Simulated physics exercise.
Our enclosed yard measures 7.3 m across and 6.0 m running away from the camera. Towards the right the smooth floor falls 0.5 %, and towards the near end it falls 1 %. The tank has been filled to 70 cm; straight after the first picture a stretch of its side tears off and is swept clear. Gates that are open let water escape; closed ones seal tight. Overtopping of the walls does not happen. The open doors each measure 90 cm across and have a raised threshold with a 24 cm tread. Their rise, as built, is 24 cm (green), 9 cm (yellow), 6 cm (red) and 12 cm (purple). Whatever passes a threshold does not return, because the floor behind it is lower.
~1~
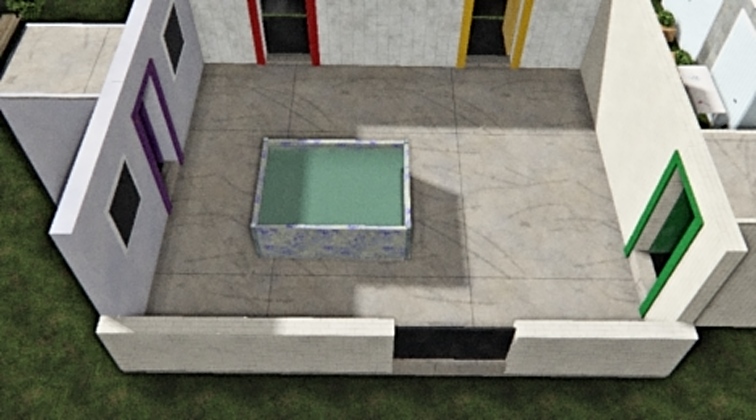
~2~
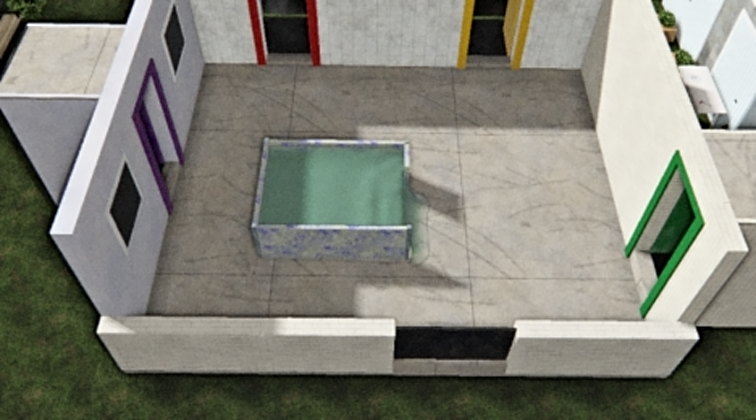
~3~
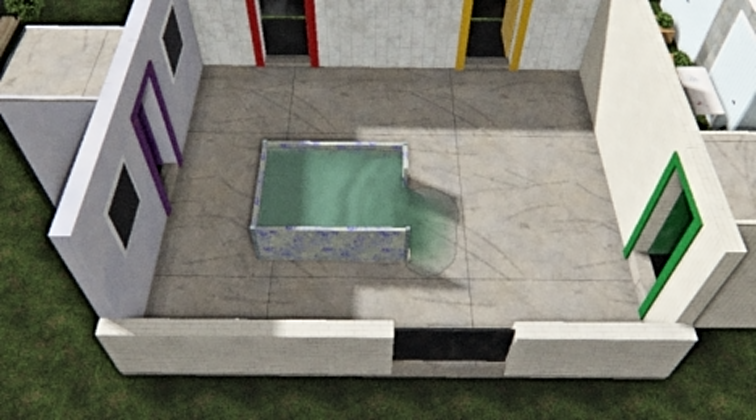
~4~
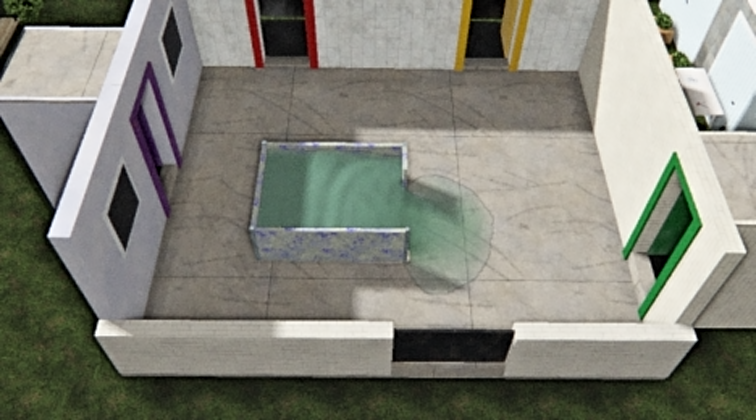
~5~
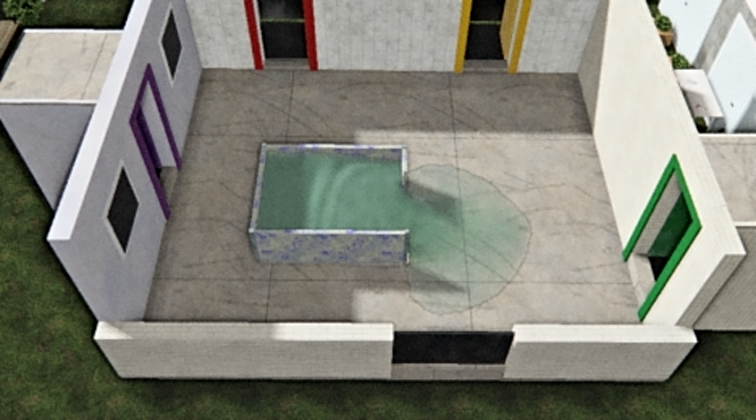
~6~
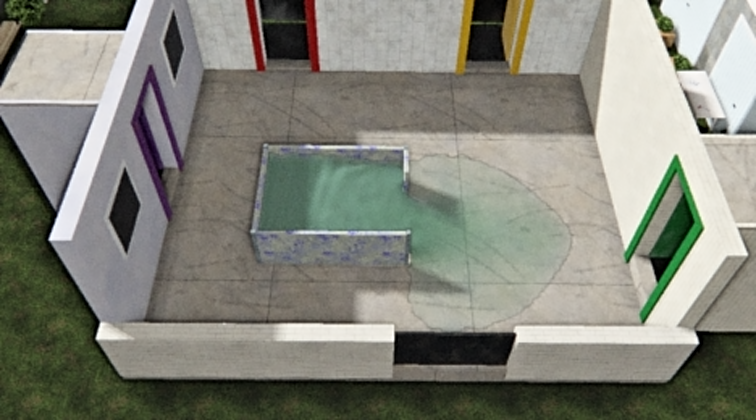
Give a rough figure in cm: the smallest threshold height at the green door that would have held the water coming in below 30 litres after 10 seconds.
24.5 cm.
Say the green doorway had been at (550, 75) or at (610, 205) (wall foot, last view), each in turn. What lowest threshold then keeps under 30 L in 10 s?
First place around 14.0 cm, second around 21 cm.
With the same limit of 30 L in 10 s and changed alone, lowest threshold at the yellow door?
Yellow door, minimum about 7.0 cm.
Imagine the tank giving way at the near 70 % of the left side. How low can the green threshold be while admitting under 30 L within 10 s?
Estimate: Near 11.5 cm.
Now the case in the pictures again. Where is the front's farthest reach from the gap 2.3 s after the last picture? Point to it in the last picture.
Lab note: Front tip approx. at (575, 75).
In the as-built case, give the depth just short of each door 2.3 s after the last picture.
Green door 30 cm, yellow door 0 cm, red door 0 cm, purple door 0 cm.
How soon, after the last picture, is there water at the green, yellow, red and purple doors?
Green 0.4 seconds, yellow 2.6 seconds, red 5.0 seconds, purple 7.5 seconds.
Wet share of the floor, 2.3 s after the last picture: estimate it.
Some 35 per cent is wet.
Then, 0.7 s after the last picture water covers 30 % of the floor, deepest (37 cm) near (415, 240); 26 cm at the green door, 0 litres in over its 24 cm threshold.
Then, 2.3 s after the last picture water covers 35 % of the floor, deepest (32 cm) near (626, 323); 30 cm at the green door, 23 litres in over its 24 cm threshold.
Then, 9.3 s after the last picture water covers 100 % of the floor, deepest (10 cm) near (495, 355); 9 cm at the green door, 32 litres in over its 24 cm threshold.
At the green door as built, the water peaked near 34 cm, 1.9 s after the last picture.
With a threshold of 22 cm, 50 litres would have come in within the 10 s; with 30 cm, 6 litres. So under 30 litres takes about 24.5 cm.
